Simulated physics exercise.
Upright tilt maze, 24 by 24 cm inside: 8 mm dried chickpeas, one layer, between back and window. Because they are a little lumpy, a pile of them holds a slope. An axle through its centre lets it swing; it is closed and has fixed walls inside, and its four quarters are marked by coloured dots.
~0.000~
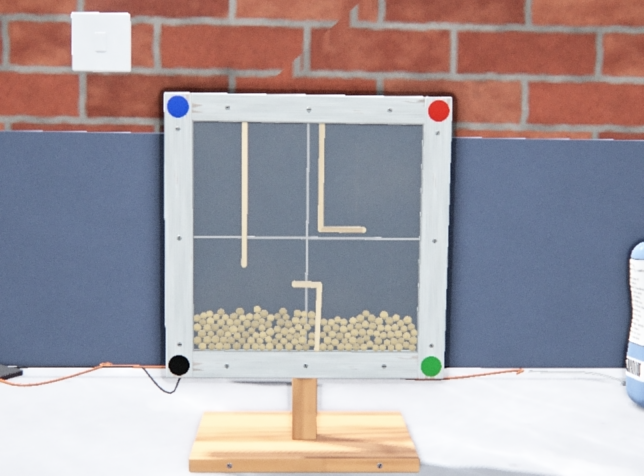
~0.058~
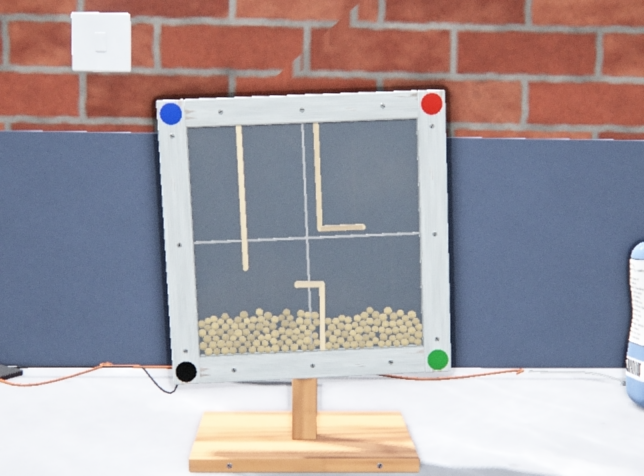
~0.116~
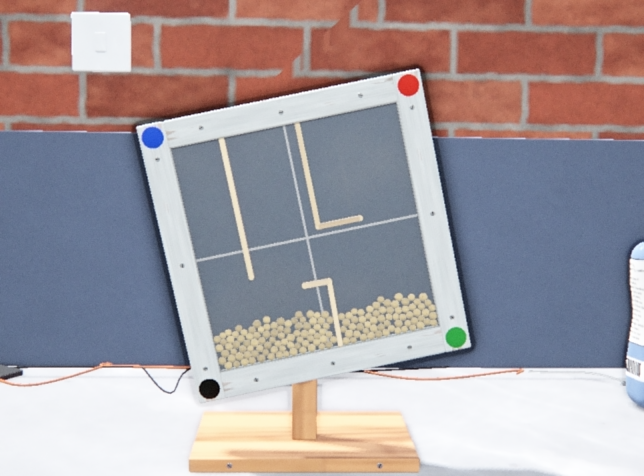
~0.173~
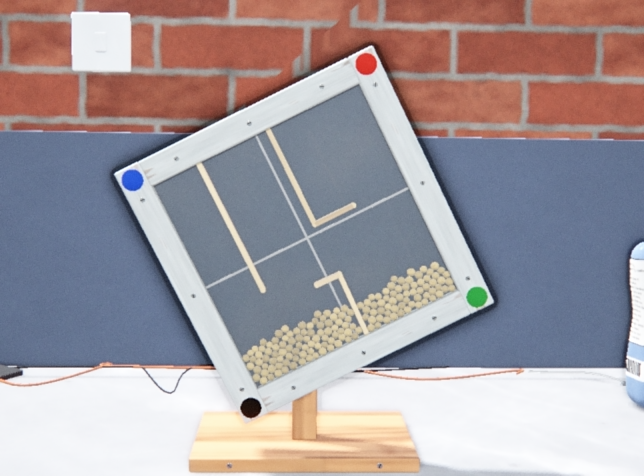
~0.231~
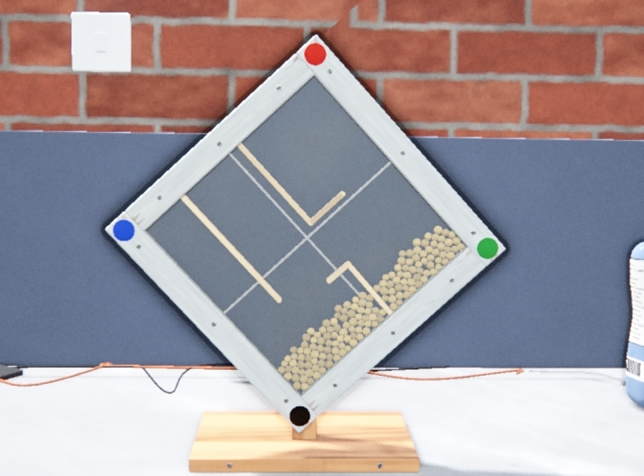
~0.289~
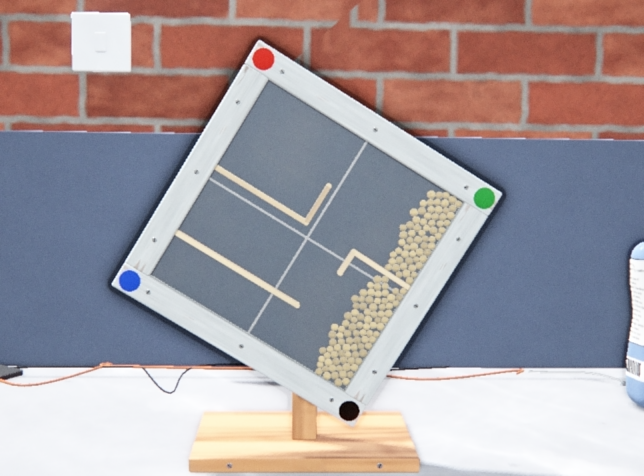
In the video, a square frame with coloured corner dots, inner strips and a layer of small beige balls turns steadily anticlockwise on a wooden stand, and the balls turn with it, forming a steep slope along one side.
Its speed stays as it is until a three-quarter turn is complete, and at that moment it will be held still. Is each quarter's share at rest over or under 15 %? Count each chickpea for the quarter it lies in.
Shares - green quarter smaller than, black quarter smaller than, red quarter greater than, blue quarter greater than 15 percent.
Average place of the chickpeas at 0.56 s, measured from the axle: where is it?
Offset: About 7 cm right, about 2 cm above.
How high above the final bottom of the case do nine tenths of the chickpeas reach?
Height: Approx. 22 cm.
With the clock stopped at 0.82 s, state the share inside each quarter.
Green quarter: 5; black quarter: 5; red quarter: 30; blue quarter: 60.
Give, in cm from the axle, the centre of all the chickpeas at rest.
Some 6 cm right and 1 cm above.
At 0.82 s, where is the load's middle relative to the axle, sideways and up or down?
Roughly 5 cm to the right of the axle and 4 cm below it.
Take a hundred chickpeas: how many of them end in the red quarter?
I'd say close to 35 per cent of the load.
After 0.56 s it has turned 134°, the chickpeas' middle is 7 cm right of and 2 cm above the axle; by quarter, green 40 %, black 50 %, blue 10 %.
After 0.82 s it has turned 206°, the chickpeas' middle is 5 cm right of and 4 cm below the axle; by quarter, green 5 %, black 5 %, red 30 %, blue 60 %.
After 1.13 s it has turned 270°, the chickpeas' middle is 7 cm right of and 2 cm above the axle; by quarter, green 5 %, black 5 %, red 35 %, blue 60 %.
Settled by 2.0 s, green 5 %, black 5 %, red 35 %, blue 55 %.
